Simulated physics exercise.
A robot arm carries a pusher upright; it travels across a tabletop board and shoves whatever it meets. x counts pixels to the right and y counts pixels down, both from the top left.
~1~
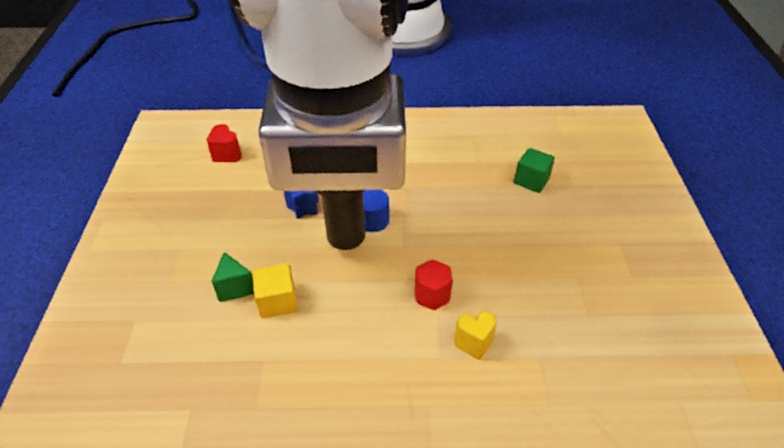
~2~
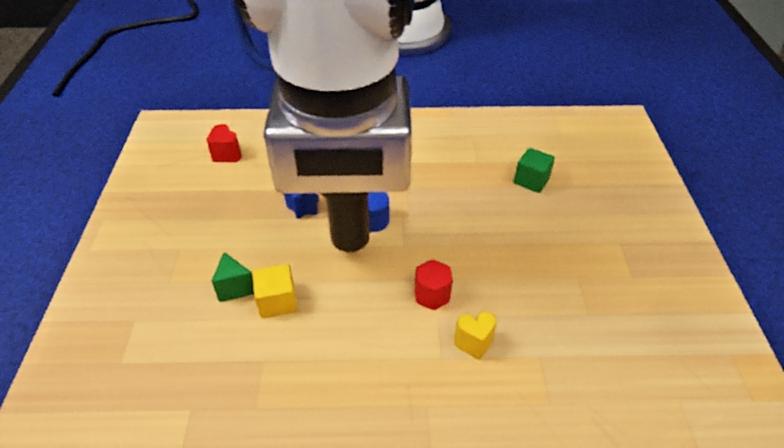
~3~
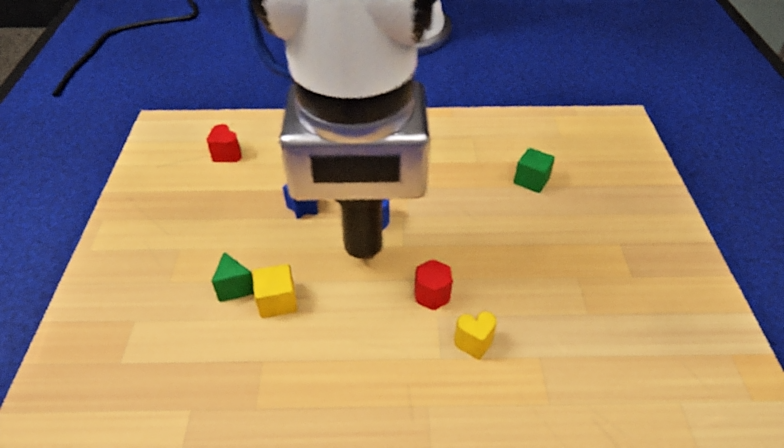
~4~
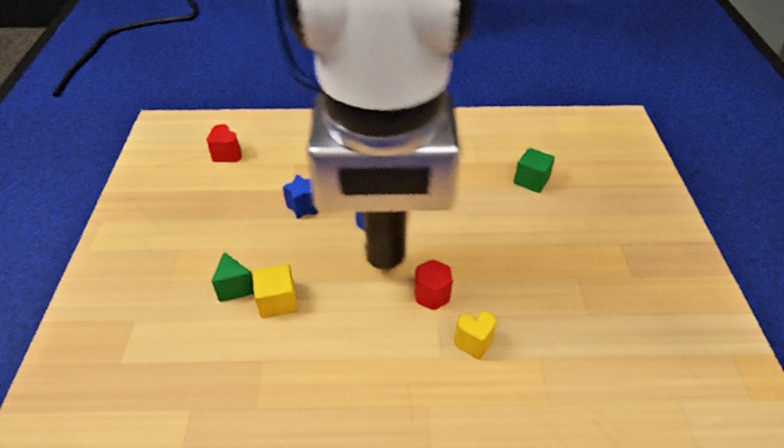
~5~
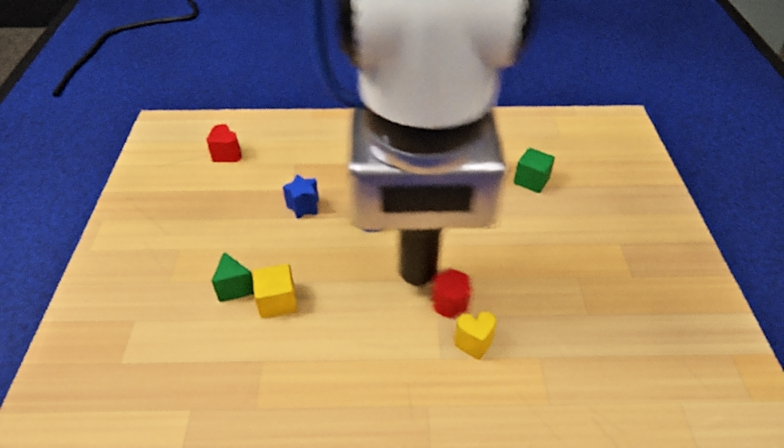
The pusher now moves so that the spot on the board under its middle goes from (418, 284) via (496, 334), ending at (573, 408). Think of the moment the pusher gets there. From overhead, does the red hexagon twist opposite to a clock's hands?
Final answer: Yes.
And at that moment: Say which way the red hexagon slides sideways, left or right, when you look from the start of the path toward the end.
Picture yourself facing from the start of the path to its end: The red hexagon moves off to your left.
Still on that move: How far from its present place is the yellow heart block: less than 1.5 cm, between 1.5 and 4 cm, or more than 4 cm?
The best fit is 1.5 to 4 cm.
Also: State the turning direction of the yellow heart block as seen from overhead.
Clockwise rotation.
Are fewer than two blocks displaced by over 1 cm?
I believe not.
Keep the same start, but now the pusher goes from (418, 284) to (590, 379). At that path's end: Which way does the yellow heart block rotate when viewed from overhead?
It goes round the way clock hands do.
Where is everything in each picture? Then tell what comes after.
The first frame shows tip of the pusher (346, 236), middles of tops, blue disc (372, 199), red hexagon (434, 273), yellow heart block (478, 323).
The second frame shows pusher (350, 238), nothing pushed.
The third frame shows pusher (363, 244), nothing pushed.
The fourth frame shows pusher (386, 255), nothing pushed.
The fifth frame shows pusher (418, 270), blue disc hidden, red hexagon (453, 283), yellow heart block (478, 323).
What follows on the original path. One third of the way, pusher (474, 302); red hexagon (515, 312); yellow heart block (485, 331), turned 45° clockwise.
Two thirds of the way, pusher (526, 344); red hexagon (572, 338), turned 75° anticlockwise; yellow heart block (493, 349), turned 65° clockwise.
At the end, pusher (580, 396); blue disc unmoved; red hexagon (597, 348), turned 130° anticlockwise; yellow heart block (493, 349), turned 65° clockwise.
